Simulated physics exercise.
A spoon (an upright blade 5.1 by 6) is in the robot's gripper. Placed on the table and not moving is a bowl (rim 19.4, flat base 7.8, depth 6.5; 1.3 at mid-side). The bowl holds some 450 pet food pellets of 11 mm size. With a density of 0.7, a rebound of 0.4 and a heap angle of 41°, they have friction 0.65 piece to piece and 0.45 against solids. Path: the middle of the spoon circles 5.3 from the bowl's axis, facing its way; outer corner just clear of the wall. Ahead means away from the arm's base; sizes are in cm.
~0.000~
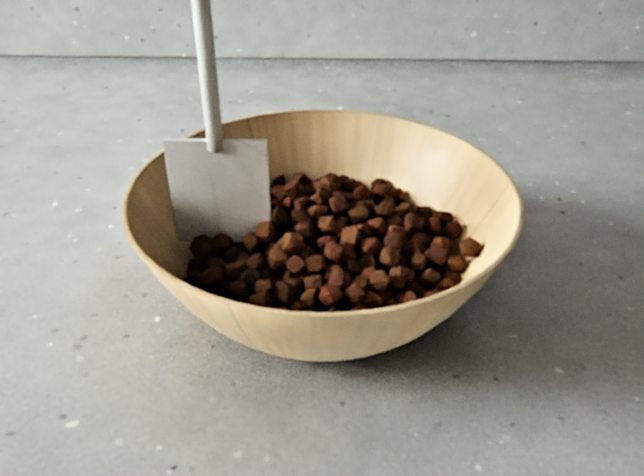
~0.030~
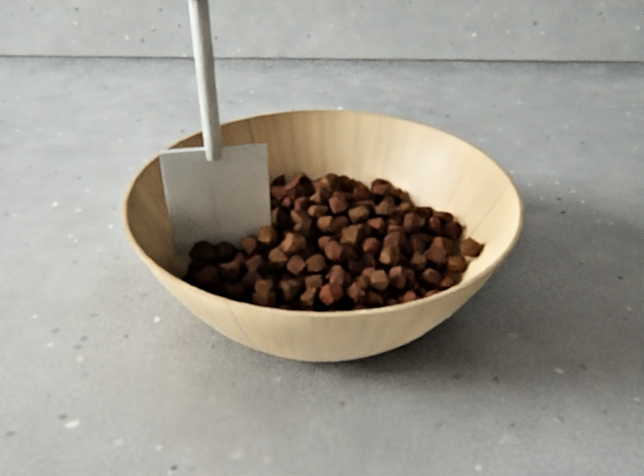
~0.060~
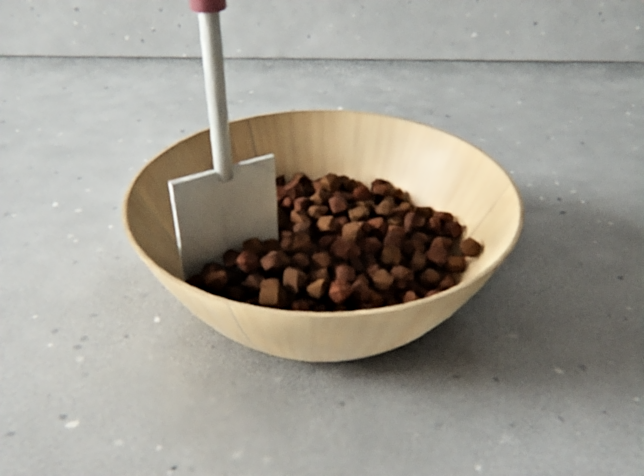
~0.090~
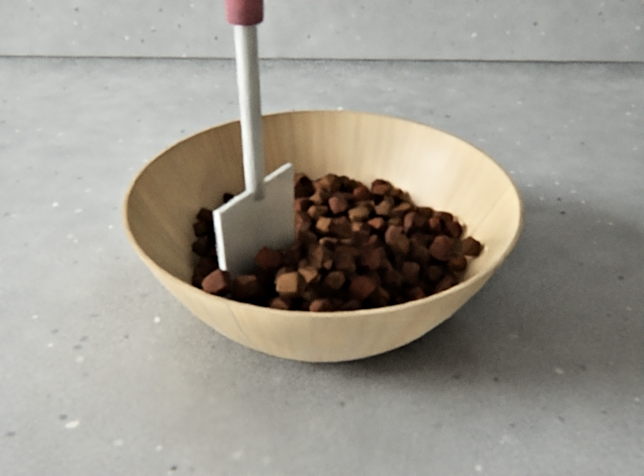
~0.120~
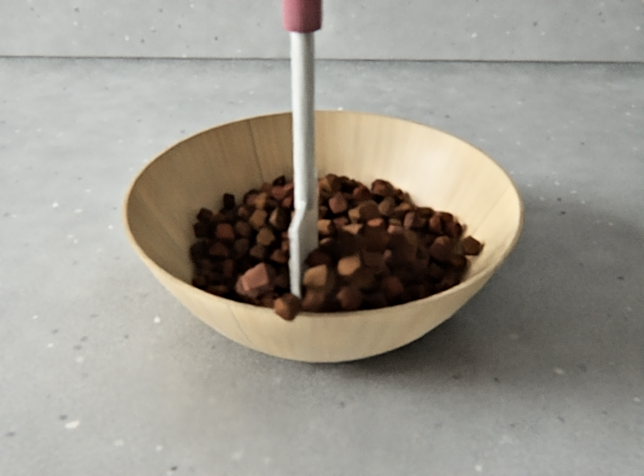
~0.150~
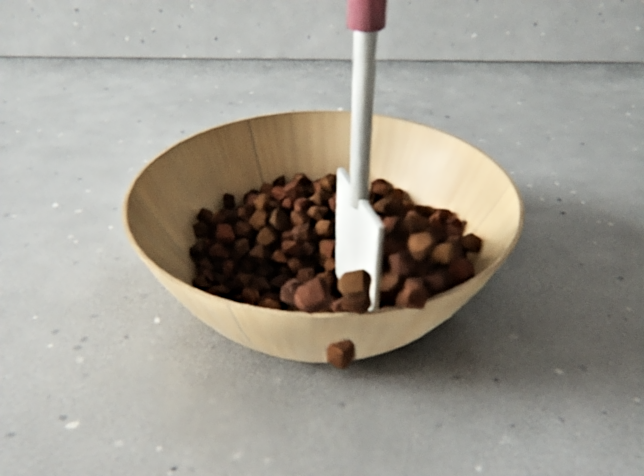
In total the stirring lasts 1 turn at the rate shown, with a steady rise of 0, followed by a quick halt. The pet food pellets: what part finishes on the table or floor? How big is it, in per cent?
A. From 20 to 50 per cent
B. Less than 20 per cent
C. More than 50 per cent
From 20 to 50 per cent (A).
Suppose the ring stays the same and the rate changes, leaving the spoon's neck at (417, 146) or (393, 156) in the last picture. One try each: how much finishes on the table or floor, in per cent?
Near 30 in a hundred for the first and near 25 in a hundred for the second.
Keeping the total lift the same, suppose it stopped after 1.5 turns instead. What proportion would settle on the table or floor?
I'd reckon near 35 per cent.
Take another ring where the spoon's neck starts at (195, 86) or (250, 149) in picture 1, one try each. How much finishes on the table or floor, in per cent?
Close to 0 per cent for the first and close to 20 per cent for the second.
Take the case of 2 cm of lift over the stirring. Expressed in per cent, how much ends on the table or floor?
Some 10 per cent.
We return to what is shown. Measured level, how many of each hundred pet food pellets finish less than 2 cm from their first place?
Around 30 per cent.
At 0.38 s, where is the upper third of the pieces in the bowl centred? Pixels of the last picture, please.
(245, 174).
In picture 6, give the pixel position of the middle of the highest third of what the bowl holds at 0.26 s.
Look near (387, 177) for its middle.
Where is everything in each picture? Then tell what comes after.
In the first picture, spoon neck at (212, 111), 0° round; upper third of the load around (327, 235), from x 195 to 470, top at y 180; 452 in the bowl.
In the second picture, spoon neck at (211, 119), 9° round; upper third of the load around (324, 236), from x 190 to 470, top at y 180.
In the third picture, spoon neck at (221, 138), 33° round; upper third of the load around (321, 242), from x 195 to 470, top at y 180.
In the fourth picture, spoon neck at (254, 155), 58° round; upper third of the load around (330, 246), from x 200 to 470, top at y 180.
In the fifth picture, spoon neck at (305, 165), 83° round; upper third of the load around (346, 245), from x 200 to 470, top at y 180; 450 in the bowl, 2 in flight or on the tool.
In the sixth picture, spoon neck at (361, 163), 108° round; upper third of the load around (385, 244), from x 200 to 470, top at y 180; 447 in the bowl, 5 in flight or on the tool.
After 0.26 s, 202° round, highest piece 10 above the table; 424 in the bowl, 3 on the table or floor, 25 in flight or on the tool.
After 0.38 s, 296° round, highest piece 11 above the table; 380 in the bowl, 30 on the table or floor, 42 in flight or on the tool.
After 0.63 s, 0° round, highest piece 6 above the table; 333 in the bowl, 118 on the table or floor, 1 in flight or on the tool.
After 1.33 s, 0° round, highest piece 6 above the table; 333 in the bowl, 119 on the table or floor.
At rest, 333 in the bowl, 119 on the table or floor. That is 26 % on the table or floor.
